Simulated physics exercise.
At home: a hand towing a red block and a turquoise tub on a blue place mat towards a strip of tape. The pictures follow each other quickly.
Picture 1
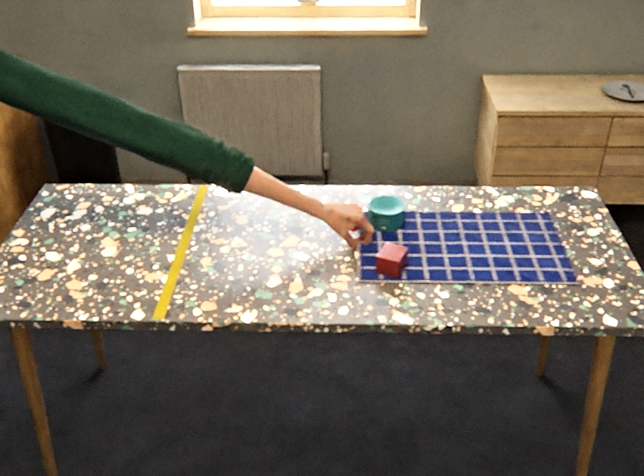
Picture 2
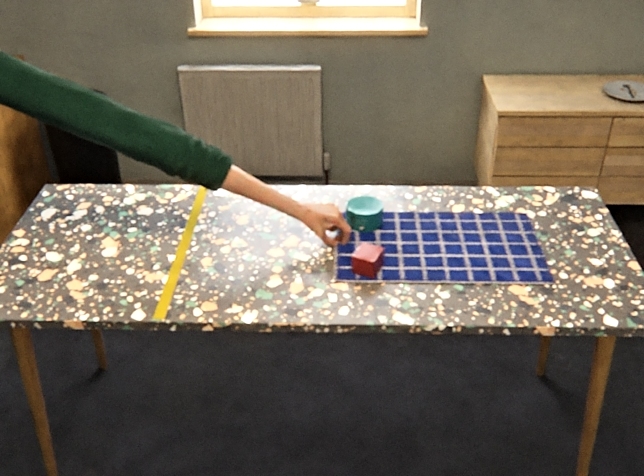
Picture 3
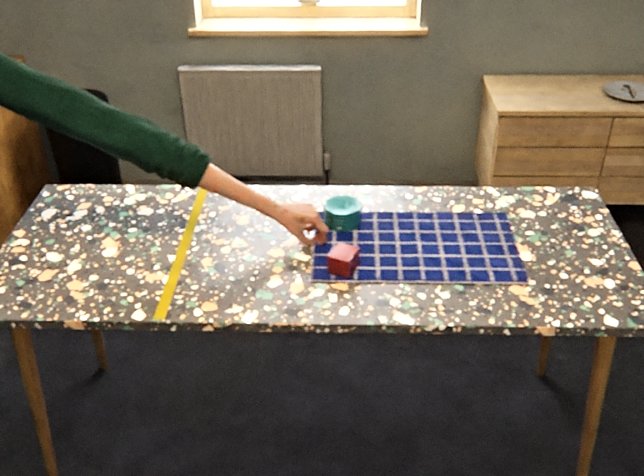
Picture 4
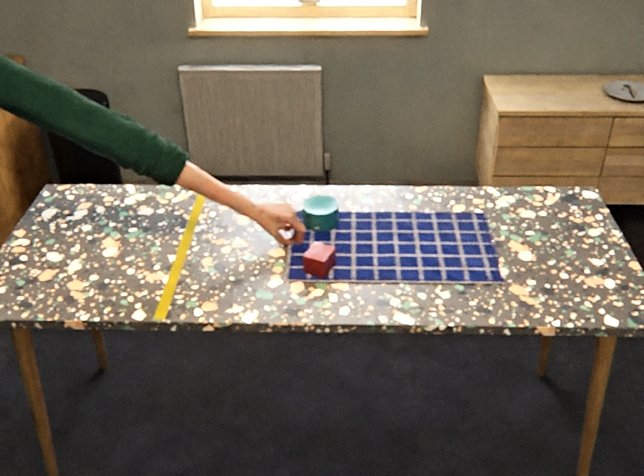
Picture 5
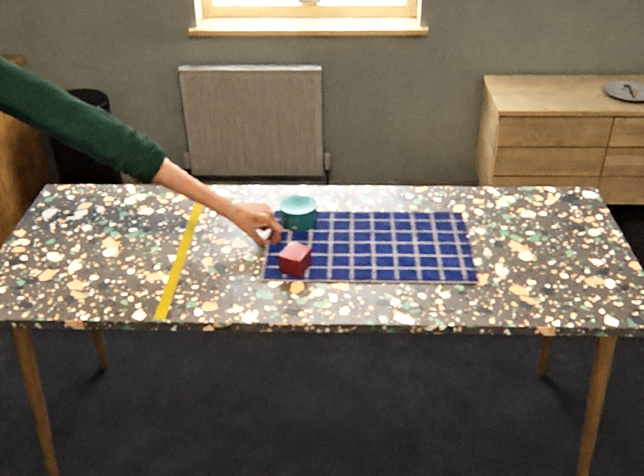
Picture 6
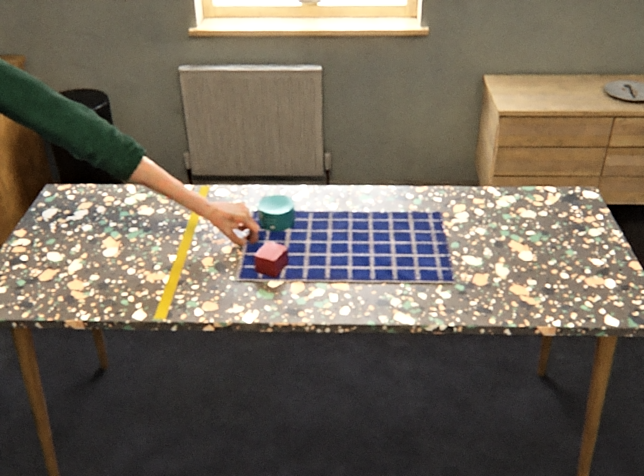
A hand in a green sleeve, reaching in from the left, drags a blue gridded place mat leftward across a speckled table, seen from the front and slightly above in a grey-walled room. A red block sits near the mat's left end, with a turquoise tub behind it, and yellow tape crosses the table further left. Block and tub ride steadily along with the mat towards the tape, while the camera stays still.
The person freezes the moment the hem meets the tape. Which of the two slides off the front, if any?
The red block slides clear of the cloth, the turquoise tub leaves the cloth.
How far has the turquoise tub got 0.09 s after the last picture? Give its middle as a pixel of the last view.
By then it is at (237, 213).
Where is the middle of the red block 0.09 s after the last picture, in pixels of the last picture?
Around (228, 259).
Then, 0.09 s after the last picture, hem short of the tape; red block on the cloth near (228, 259); turquoise tub on the cloth near (237, 213).
Then, 0.20 s after the last picture, hem at the tape; red block ahead of the hem near (180, 258); turquoise tub ahead of the hem near (194, 212).
At rest, hem at the tape; red block ahead of the hem near (118, 259); turquoise tub ahead of the hem near (137, 213). The red block leaves the cloth and the turquoise tub shoots off the front.
